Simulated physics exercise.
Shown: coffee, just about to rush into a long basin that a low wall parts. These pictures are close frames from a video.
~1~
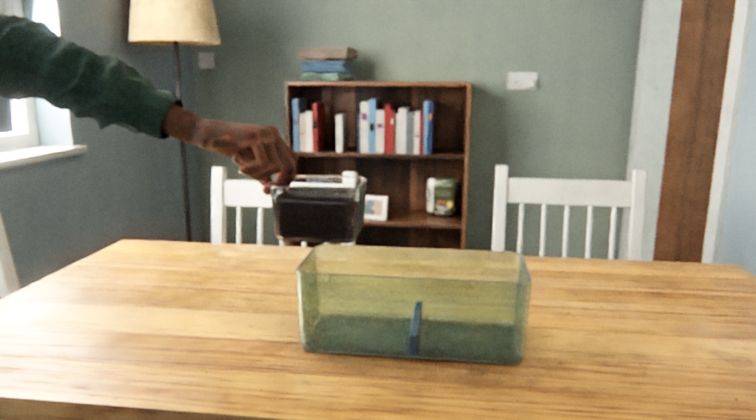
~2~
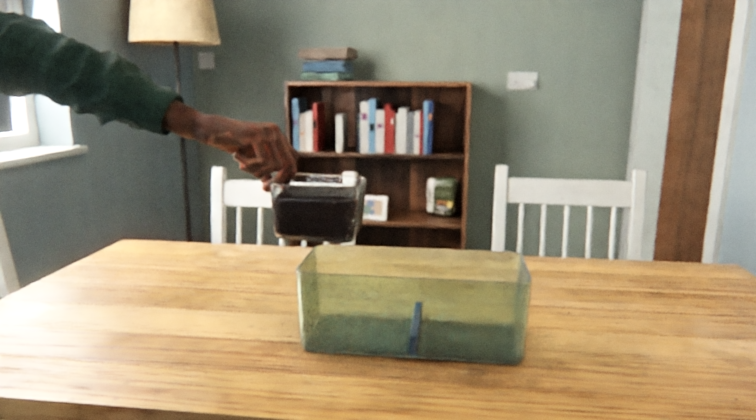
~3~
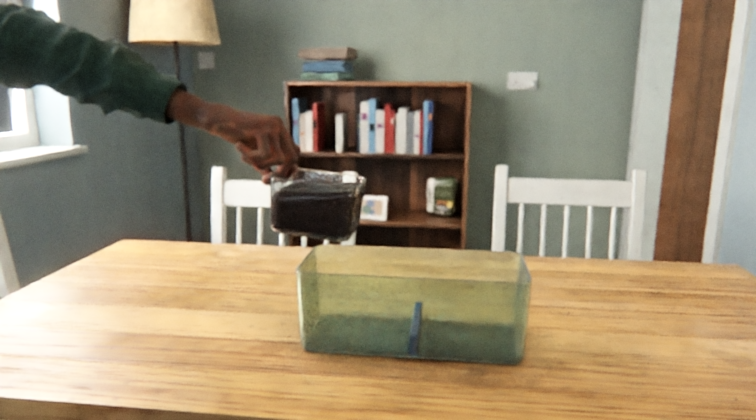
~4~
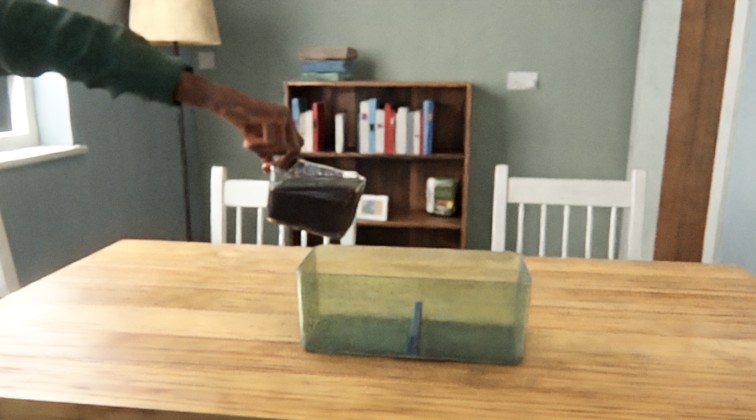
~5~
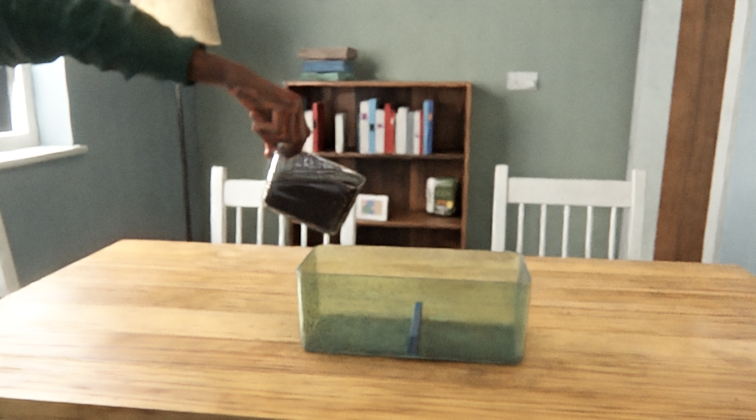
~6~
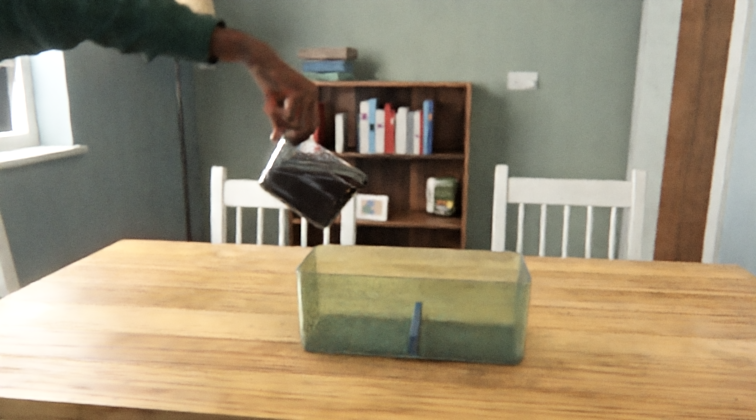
In a room with a bookcase and white chairs, a hand in a dark green sleeve holds a clear container of dark liquid above a long, divided basin on a wooden table, gradually tilting it to the right.
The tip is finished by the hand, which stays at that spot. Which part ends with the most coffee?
The fullest section lies on the viewer's right.
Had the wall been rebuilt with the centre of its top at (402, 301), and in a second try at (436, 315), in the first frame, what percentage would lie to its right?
Try 1: Some 80 %; try 2: 50 %.
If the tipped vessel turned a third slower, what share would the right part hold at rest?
It comes to some 70 per cent.
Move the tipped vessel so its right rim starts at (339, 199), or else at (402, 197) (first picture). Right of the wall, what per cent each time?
It comes out at around 45 percent and then around 70 percent.
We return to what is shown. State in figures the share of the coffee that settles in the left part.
It works out to around 30 percent.
A moment on, the tilt is 94° and 50 per cent is still to pour, 7 is left of the wall and 0 right of it.
Next, the tilt is 97° and 8 per cent is still to pour, 4 is left of the wall and 64 right of it.
Then the tilt is 97° and 2 per cent is still to pour, 19 is left of the wall and 64 right of it.
Later the tilt is 97° and 0 per cent is still to pour, 30 is left of the wall and 64 right of it.
In the end 32 per cent lies left of the wall, 64 right of it and 4 outside.
